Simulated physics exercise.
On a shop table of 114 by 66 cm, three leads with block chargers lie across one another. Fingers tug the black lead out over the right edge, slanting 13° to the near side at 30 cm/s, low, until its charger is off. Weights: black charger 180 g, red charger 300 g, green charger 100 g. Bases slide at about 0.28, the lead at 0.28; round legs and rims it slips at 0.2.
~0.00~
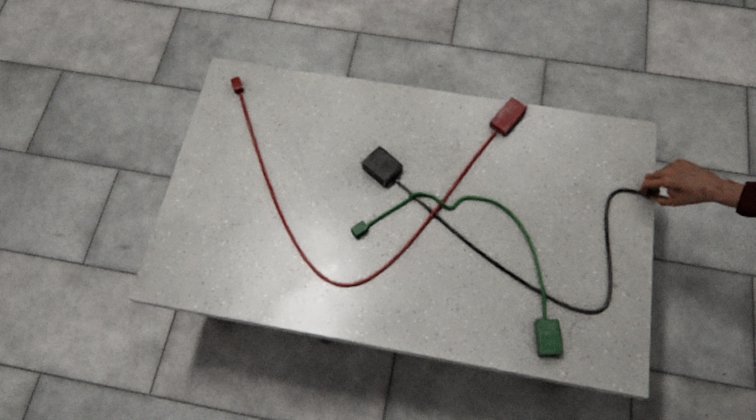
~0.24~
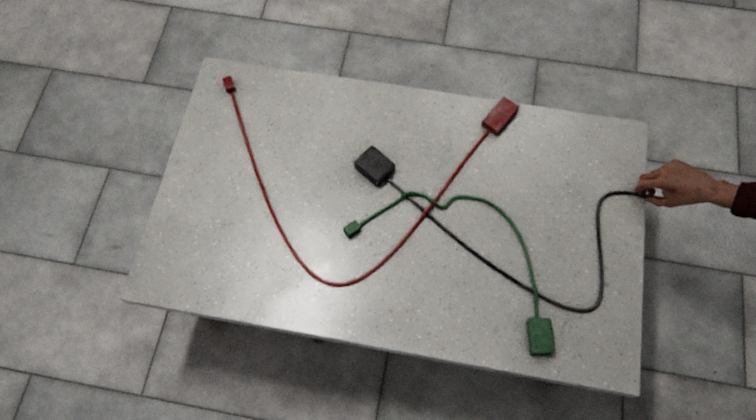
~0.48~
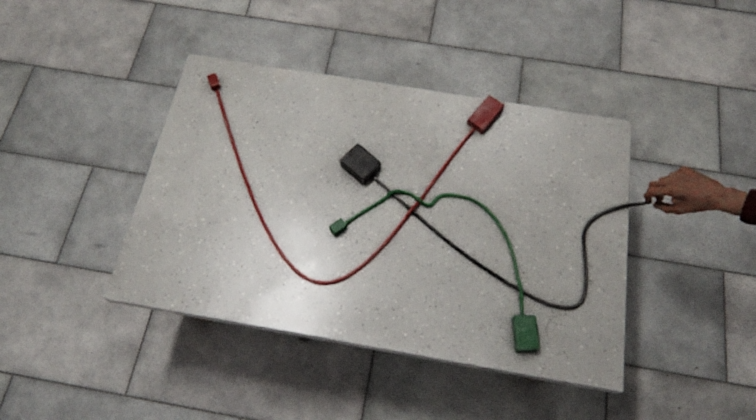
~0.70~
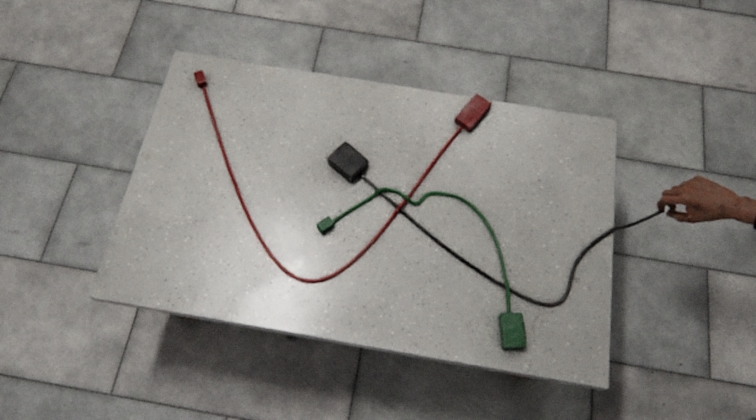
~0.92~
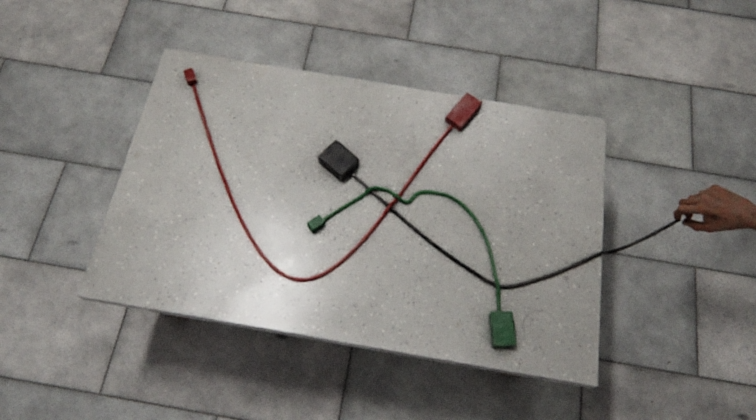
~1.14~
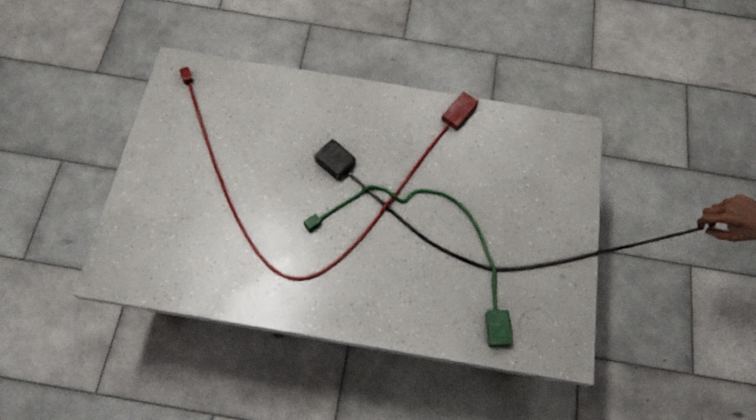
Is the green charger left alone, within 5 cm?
Verdict: The green charger keeps its place.
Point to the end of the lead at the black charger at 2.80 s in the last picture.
At about (523, 182).
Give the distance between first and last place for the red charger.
Red charger 25 cm.
After 2.0 s, the black lead's tail end at (416, 181); black charger 16 cm off its start.
After 2.8 s, the black lead's tail end at (523, 182); black charger 41 cm off its start, green plug 11 cm off its start, red plug 2 cm off its start.
After 3.6 s, the black lead has left the top; black charger 68 cm off its start at (617, 206), red plug 31 cm off its start at (287, 136), green plug 19 cm off its start at (368, 168).
After 4.5 s, the black lead has left the top; black charger over the edge, red plug 55 cm off its start, red charger 23 cm off its start.
After 5.0 s, the black lead has left the top; green charger 0 cm off its start at (501, 327), black charger over the edge, red plug 55 cm off its start at (372, 184), red charger 23 cm off its start at (546, 149).
